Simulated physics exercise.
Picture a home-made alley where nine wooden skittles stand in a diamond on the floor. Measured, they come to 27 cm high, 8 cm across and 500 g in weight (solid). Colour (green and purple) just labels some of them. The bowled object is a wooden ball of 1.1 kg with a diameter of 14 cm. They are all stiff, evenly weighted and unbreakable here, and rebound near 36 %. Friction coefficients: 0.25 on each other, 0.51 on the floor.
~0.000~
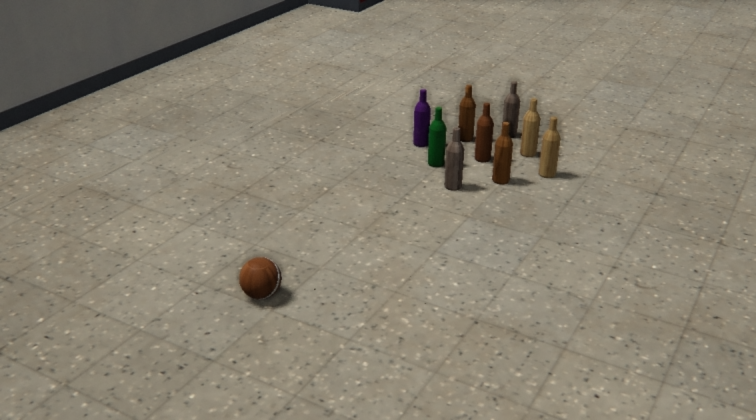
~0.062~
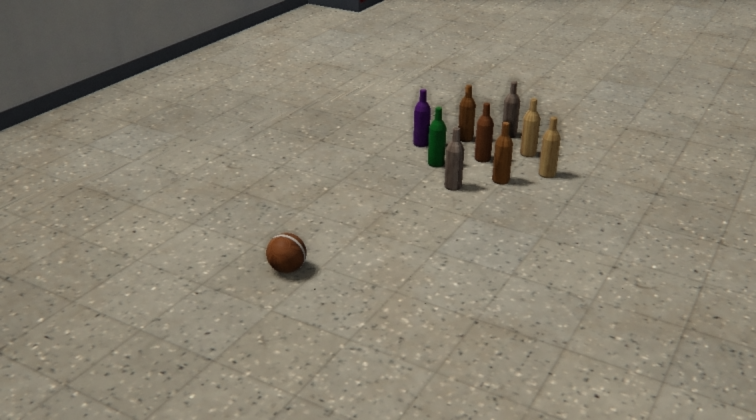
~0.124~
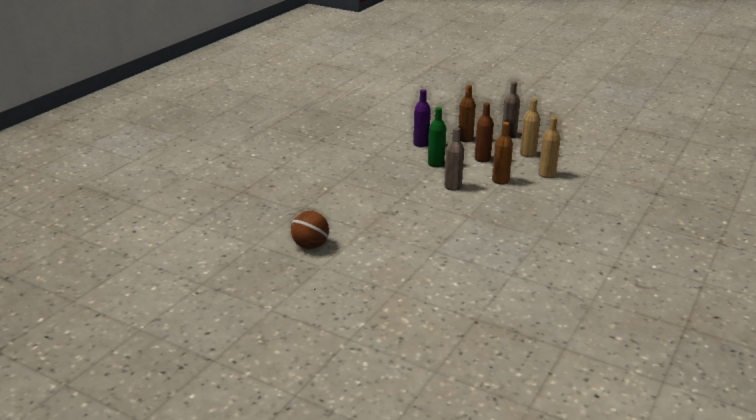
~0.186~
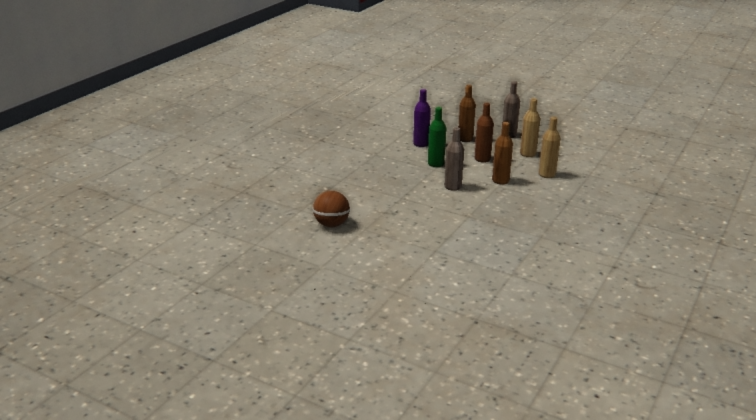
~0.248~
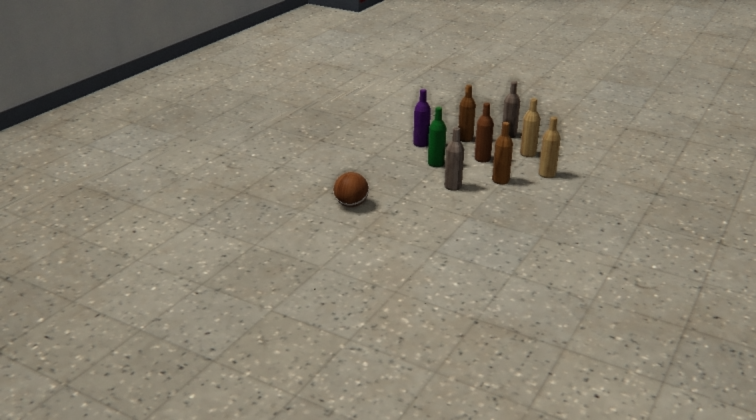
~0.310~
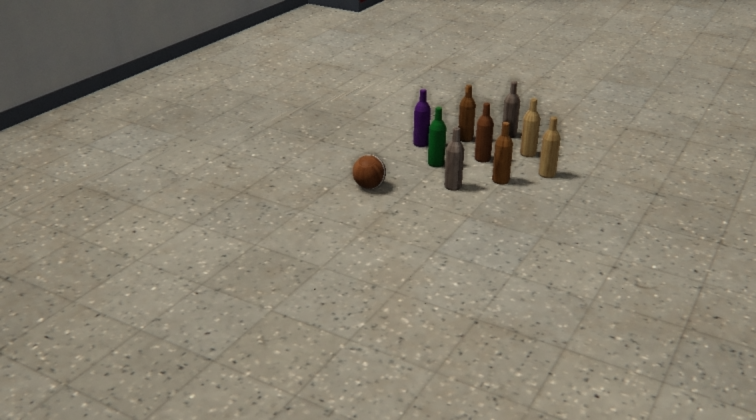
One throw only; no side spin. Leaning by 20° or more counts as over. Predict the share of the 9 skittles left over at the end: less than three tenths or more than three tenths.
The share left over is fewer than three in ten.
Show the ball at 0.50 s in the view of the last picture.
Around (408, 129).
By 0.50 s, ball still moving; none of the 9 skittles over, 1 disturbed; purple skittle tilted 12°.
By 0.58 s, ball still moving; 1 of the 9 skittles over; purple skittle tilted 21°.
By 0.80 s, ball still moving; 1 of the 9 skittles over; purple skittle lying flat.
When it is over (1.5 s), ball rolling away; 1 of the 9 skittles over; purple skittle lying flat; green skittle unmoved. That is 11 per cent. In pixels of the last frame, middles, purple skittle near (550, 106), green skittle near (437, 137).
